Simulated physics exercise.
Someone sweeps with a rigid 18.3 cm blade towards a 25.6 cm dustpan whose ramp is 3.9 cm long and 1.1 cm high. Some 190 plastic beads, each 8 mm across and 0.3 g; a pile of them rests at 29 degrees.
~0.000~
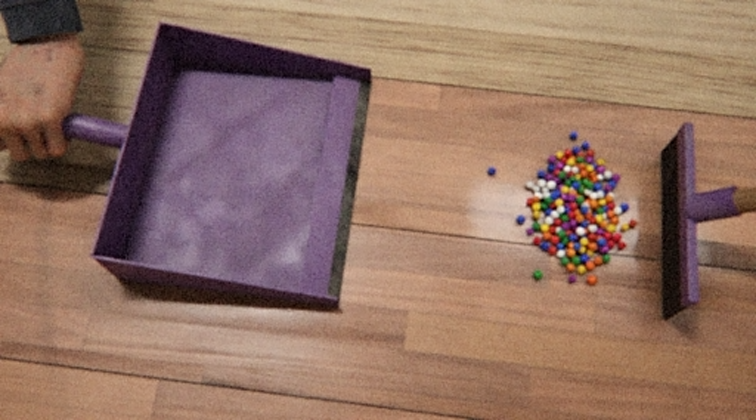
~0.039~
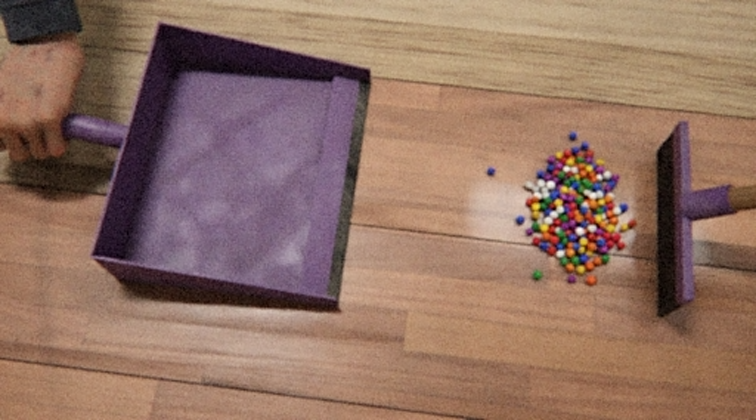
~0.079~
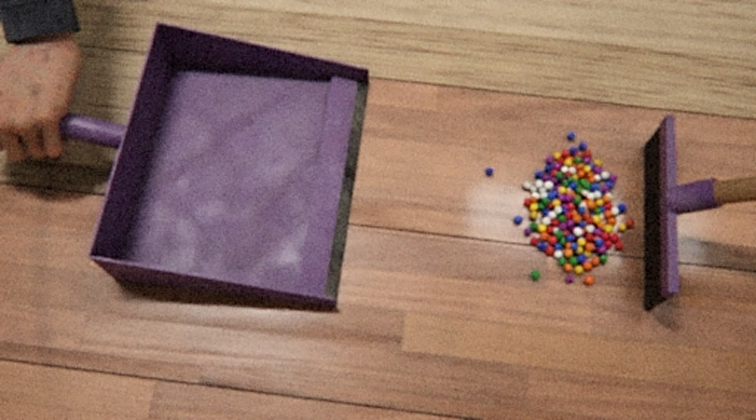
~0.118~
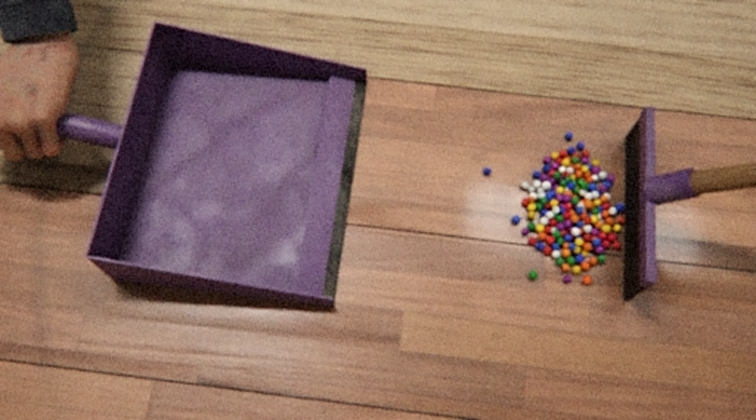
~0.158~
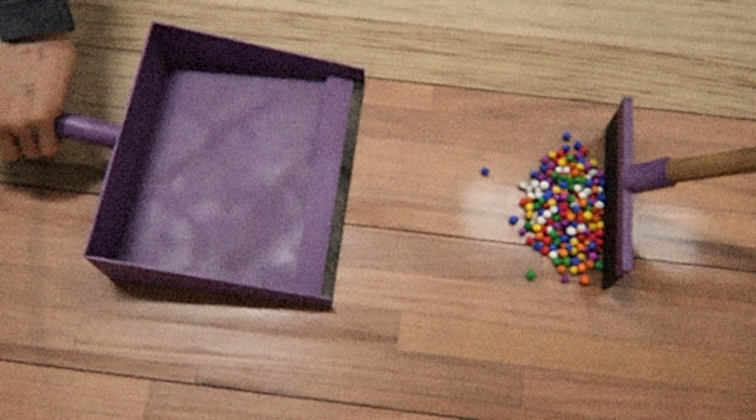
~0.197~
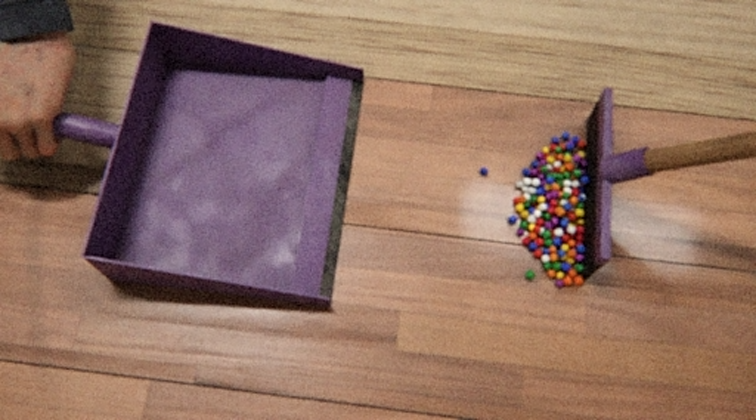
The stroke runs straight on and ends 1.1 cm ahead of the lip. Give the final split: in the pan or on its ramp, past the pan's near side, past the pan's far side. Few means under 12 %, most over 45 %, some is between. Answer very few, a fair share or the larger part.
In the pan or on its ramp: A fair share; past the pan's near side: Very few; past the pan's far side: A fair share.
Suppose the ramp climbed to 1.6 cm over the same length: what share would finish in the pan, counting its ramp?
In that case some 25 per cent.
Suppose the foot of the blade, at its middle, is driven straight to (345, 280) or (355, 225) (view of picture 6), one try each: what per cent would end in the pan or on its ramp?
Some 35 and 50 per cent.
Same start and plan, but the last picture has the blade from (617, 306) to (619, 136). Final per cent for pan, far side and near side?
Pan 40, far 0, near 5.
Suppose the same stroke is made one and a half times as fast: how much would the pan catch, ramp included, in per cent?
In that case some 30 per cent.
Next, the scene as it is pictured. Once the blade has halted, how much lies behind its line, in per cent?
Roughly 35 per cent.
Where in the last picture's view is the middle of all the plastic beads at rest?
Around (355, 137).
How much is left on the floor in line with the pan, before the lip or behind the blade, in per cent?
About 55 per cent.
Then, at 0.44 s, middle of the blade 13 cm from the lip; 0 % over the lip, far side 5 %, near side 0 %.
Then, at 0.61 s, middle of the blade 5 cm from the lip; 0 % over the lip, far side 10 %, near side 0 %.
After 0.89 s, middle of the blade 1 cm from the lip; 30 % over the lip, far side 20 %, near side 0 %.
At rest (1.8 s), pan 30 %, near side 0 %, far side 20 %, in front of the lip or behind the blade 55 %.
